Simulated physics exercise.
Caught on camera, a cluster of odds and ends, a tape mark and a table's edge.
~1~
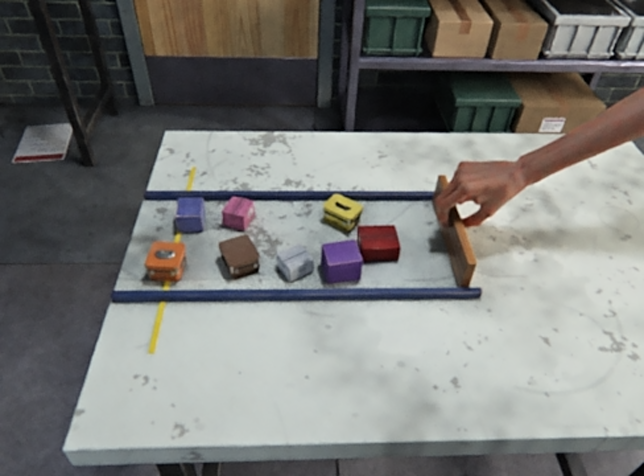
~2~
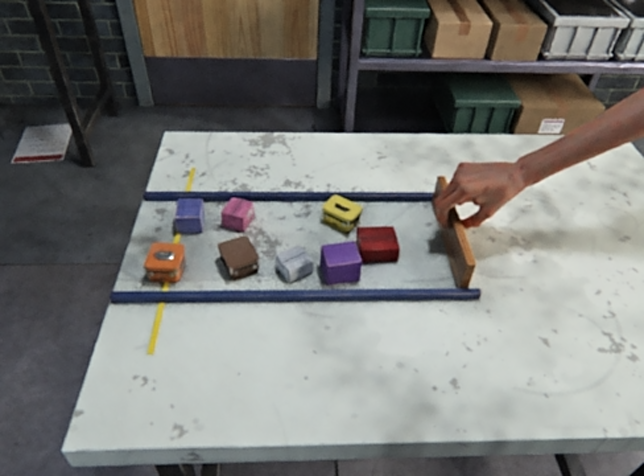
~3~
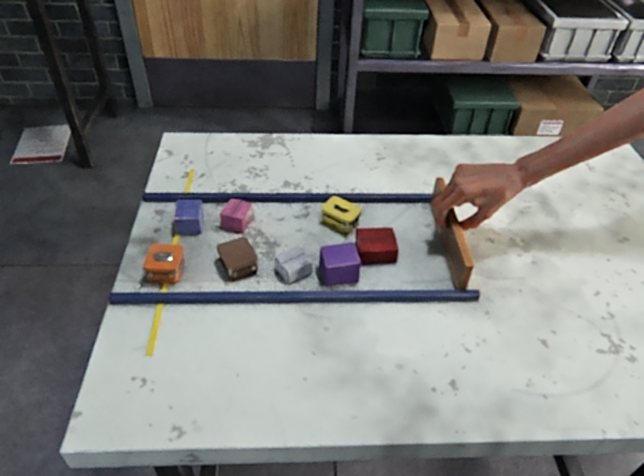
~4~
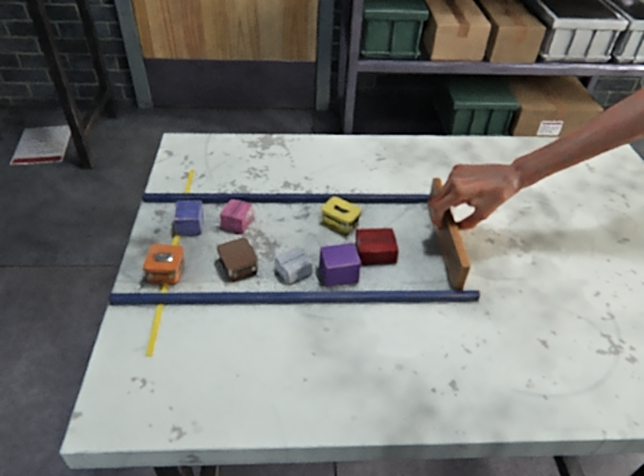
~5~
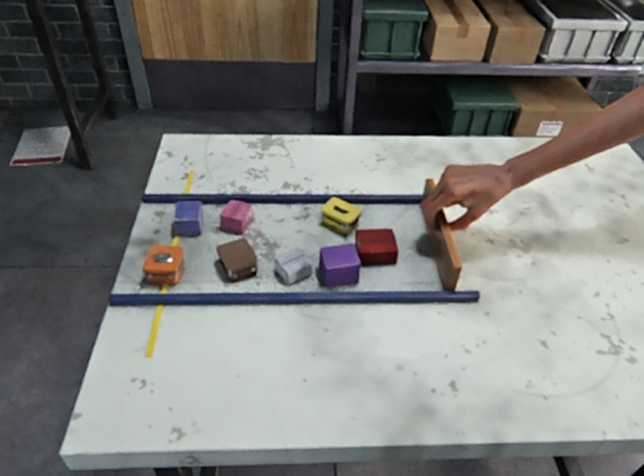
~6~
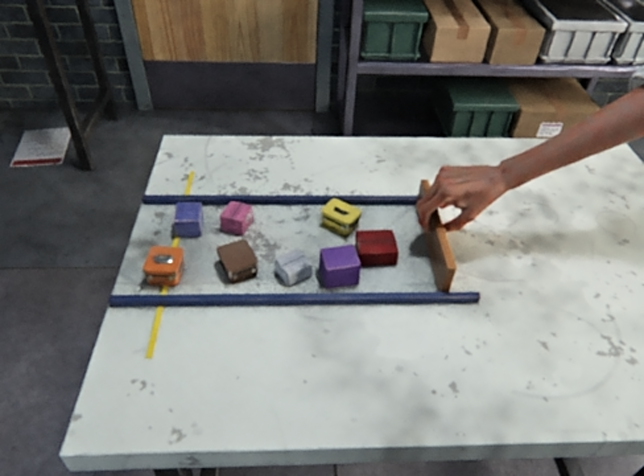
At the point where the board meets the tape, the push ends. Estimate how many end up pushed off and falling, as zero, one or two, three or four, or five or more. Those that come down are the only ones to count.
The count that falls off is between three and four.
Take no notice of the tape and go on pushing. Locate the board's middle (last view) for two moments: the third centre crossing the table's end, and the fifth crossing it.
I'd put the first at about (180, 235) and the next at about (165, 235).
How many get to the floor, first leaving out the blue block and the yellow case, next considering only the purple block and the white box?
2 and 2.
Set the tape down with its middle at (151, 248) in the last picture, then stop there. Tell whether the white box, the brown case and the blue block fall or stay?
Going one by one, the white box ends up off, the brown case ends up off, the blue block ends up off.
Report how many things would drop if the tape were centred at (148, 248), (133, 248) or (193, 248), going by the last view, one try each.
Going through them in order, you'd see 5, 8 and 1.
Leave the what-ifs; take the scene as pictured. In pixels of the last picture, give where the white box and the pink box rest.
The white box stops around (116, 284); the pink box around (140, 218).
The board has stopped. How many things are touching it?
At rest, 3 are in contact.
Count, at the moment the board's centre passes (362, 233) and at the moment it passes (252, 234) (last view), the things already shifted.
That makes 4 at the first spot and 7 at the second.
A little later, none off yet; orange case at rest near (165, 267); blue block at rest near (189, 220); pink box at rest near (237, 218).
Next, none off yet; orange case shifted a little near (150, 266); blue block at rest near (188, 220); pink box shifted about its own width near (216, 217).
When it is over, the number that fall off is three or four; down, brown case, blue block and orange case.
